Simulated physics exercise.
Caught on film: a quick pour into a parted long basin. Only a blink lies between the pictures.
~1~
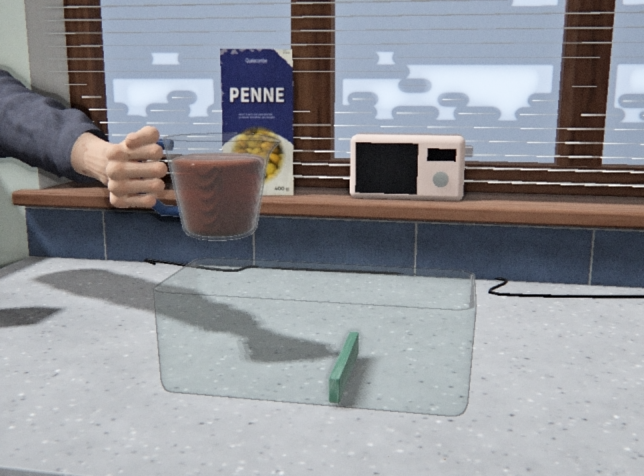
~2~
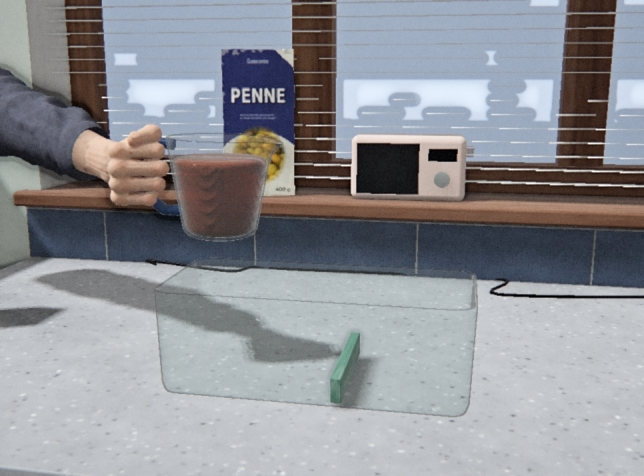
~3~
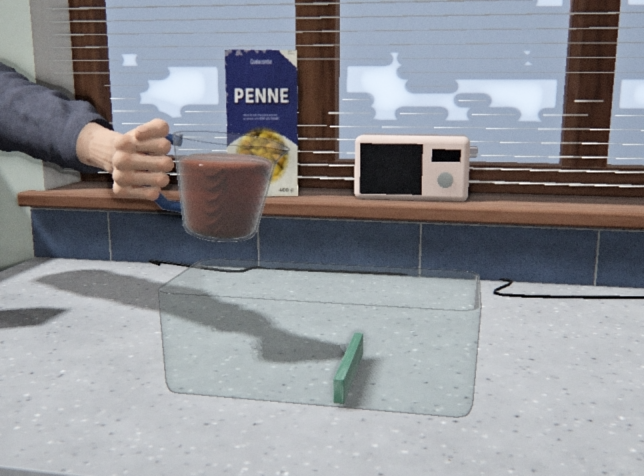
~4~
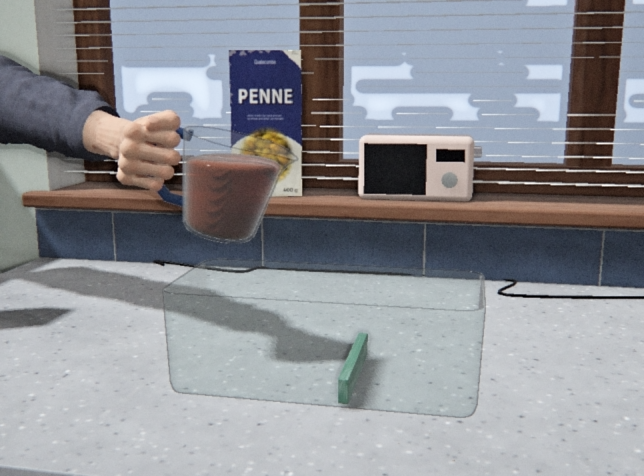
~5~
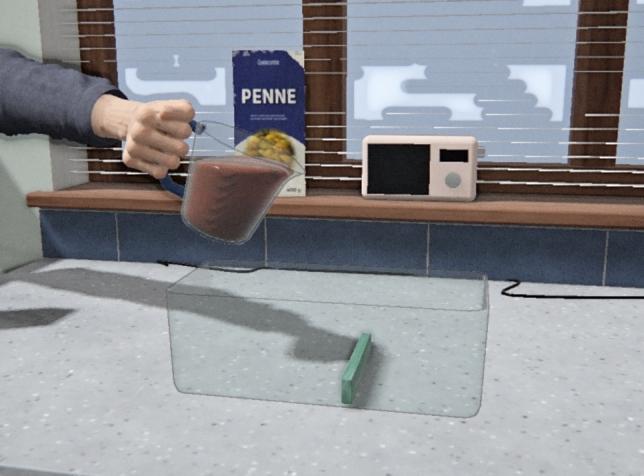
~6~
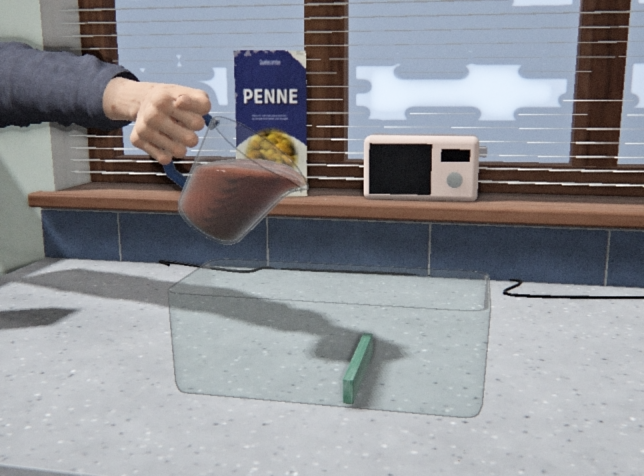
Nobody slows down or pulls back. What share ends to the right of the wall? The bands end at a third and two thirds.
It comes to not even a third.
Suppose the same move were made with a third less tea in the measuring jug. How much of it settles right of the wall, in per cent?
About 15 per cent.
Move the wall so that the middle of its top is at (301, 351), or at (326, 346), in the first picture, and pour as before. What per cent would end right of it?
First some 65, then 30 per cent.
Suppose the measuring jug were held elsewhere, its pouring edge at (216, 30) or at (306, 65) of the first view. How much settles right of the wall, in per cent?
Near 20 % and 55 %.
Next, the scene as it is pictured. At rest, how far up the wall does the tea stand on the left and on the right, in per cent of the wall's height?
Some 50 per cent left and 20 right.
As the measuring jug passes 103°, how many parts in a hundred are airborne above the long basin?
Near 20 %.
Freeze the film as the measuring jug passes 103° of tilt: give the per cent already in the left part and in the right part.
The left part 35 per cent, the right part 5.
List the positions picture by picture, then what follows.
Tilt 0°; pouring edge (280, 140); surface from (176, 157) to (264, 159); the long basin's rim runs from (176, 275) to (474, 291); the wall's top is at (345, 355), in the first picture.
Tilt 2°; pouring edge (283, 143); surface from (178, 157) to (267, 160), in the second picture.
Tilt 6°; pouring edge (290, 149); surface from (184, 156) to (273, 162), in the third picture.
Tilt 14°; pouring edge (298, 159); surface from (192, 157) to (282, 165), in the fourth picture.
Tilt 24°; pouring edge (305, 172); surface from (197, 163) to (294, 169), in the fifth picture.
Tilt 36°; pouring edge (309, 188); surface from (195, 170) to (307, 179), in the sixth picture.
A moment on, the measuring jug is tipped right over and 37 per cent is still to pour, 36 is left of the wall and 7 right of it.
Next, the measuring jug is tipped right over and 2 per cent is still to pour, 80 is left of the wall and 14 right of it.
Then the measuring jug is tipped right over and 0 per cent is still to pour, 79 is left of the wall and 19 right of it.
Later the measuring jug is tipped right over and 0 per cent is still to pour, 79 is left of the wall and 19 right of it.
In the end 78 per cent lies left of the wall, 20 right of it and 2 outside.
